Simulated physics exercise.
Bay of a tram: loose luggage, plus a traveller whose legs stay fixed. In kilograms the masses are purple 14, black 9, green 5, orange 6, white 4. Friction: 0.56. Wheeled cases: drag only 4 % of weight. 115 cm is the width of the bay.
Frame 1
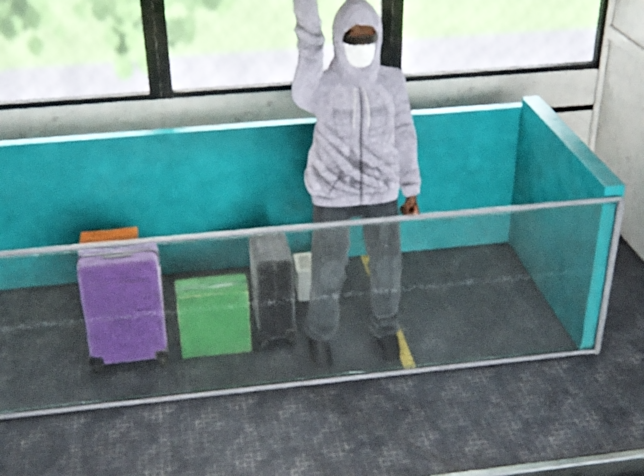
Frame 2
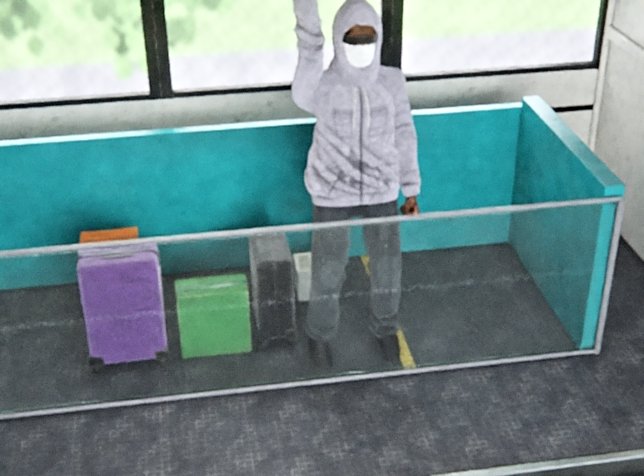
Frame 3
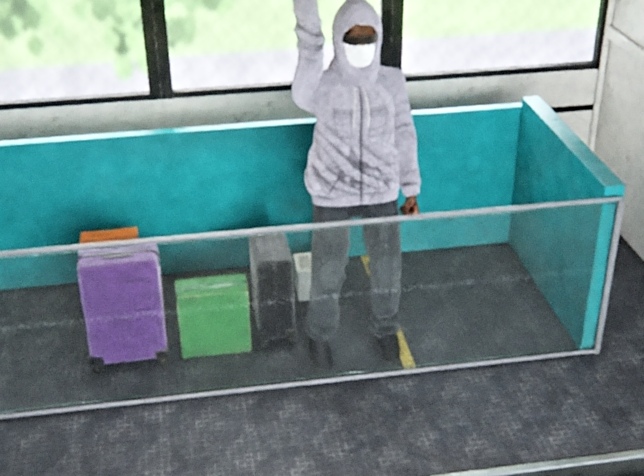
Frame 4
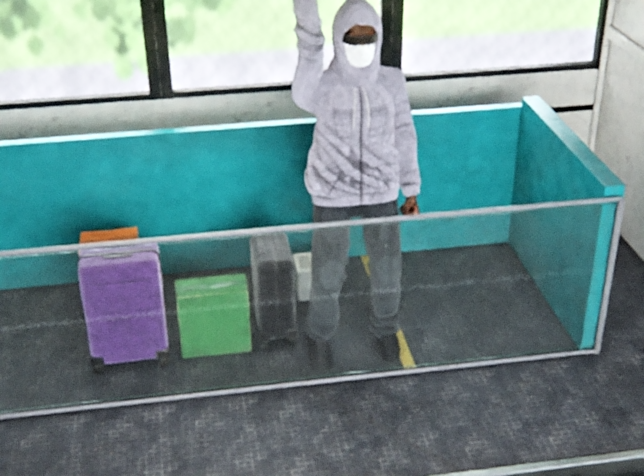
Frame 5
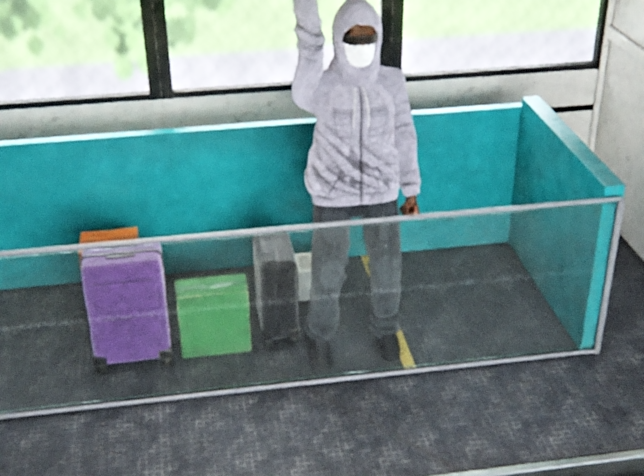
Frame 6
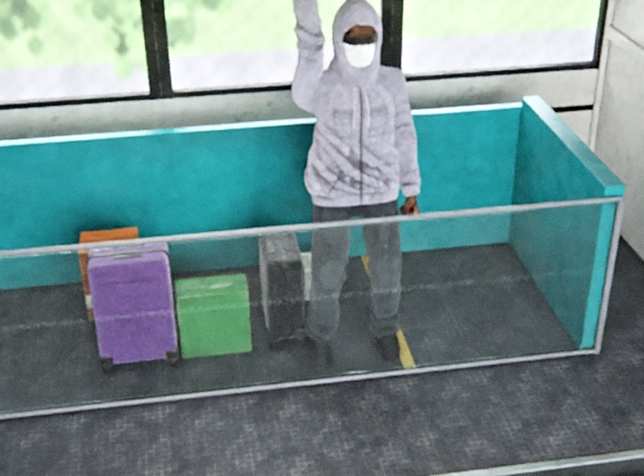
In a tram bay, purple and dark cases roll slightly right while a hooded person stands still.
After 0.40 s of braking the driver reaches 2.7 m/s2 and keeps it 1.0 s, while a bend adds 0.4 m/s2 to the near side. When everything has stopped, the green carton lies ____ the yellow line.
Before.
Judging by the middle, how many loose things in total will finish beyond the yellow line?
1.
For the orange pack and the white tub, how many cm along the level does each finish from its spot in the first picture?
Orange pack: 0; white tub: 0.
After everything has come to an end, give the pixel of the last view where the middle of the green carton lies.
It finishes near pixel (335, 294) of the last view.
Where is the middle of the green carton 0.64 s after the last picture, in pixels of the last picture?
It would sit at about pixel (284, 311) then.
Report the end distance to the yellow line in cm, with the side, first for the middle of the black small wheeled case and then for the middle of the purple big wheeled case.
Black small wheeled case past by 60 cm, purple big wheeled case short by 70 cm.
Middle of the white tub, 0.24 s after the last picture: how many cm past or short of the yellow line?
Around 35 cm shy of it.
Then, 0.24 s after the last picture the green carton is 87 cm short of the yellow line, tilted 0°, near (231, 315) in the last picture's view.
Then, 0.64 s after the last picture the green carton is 60 cm short of the yellow line, tilted 0°, near (284, 311) in the last picture's view.
Then, 1.14 s after the last picture the green carton is 31 cm short of the yellow line, tilted 0°, near (335, 294) in the last picture's view; the orange pack 148 cm short of the yellow line, tilted 0°.
At rest, purple big wheeled case stops short of the yellow line; black small wheeled case crosses the yellow line; green carton stops short of the yellow line; orange pack stops short of the yellow line; white tub stops short of the yellow line.
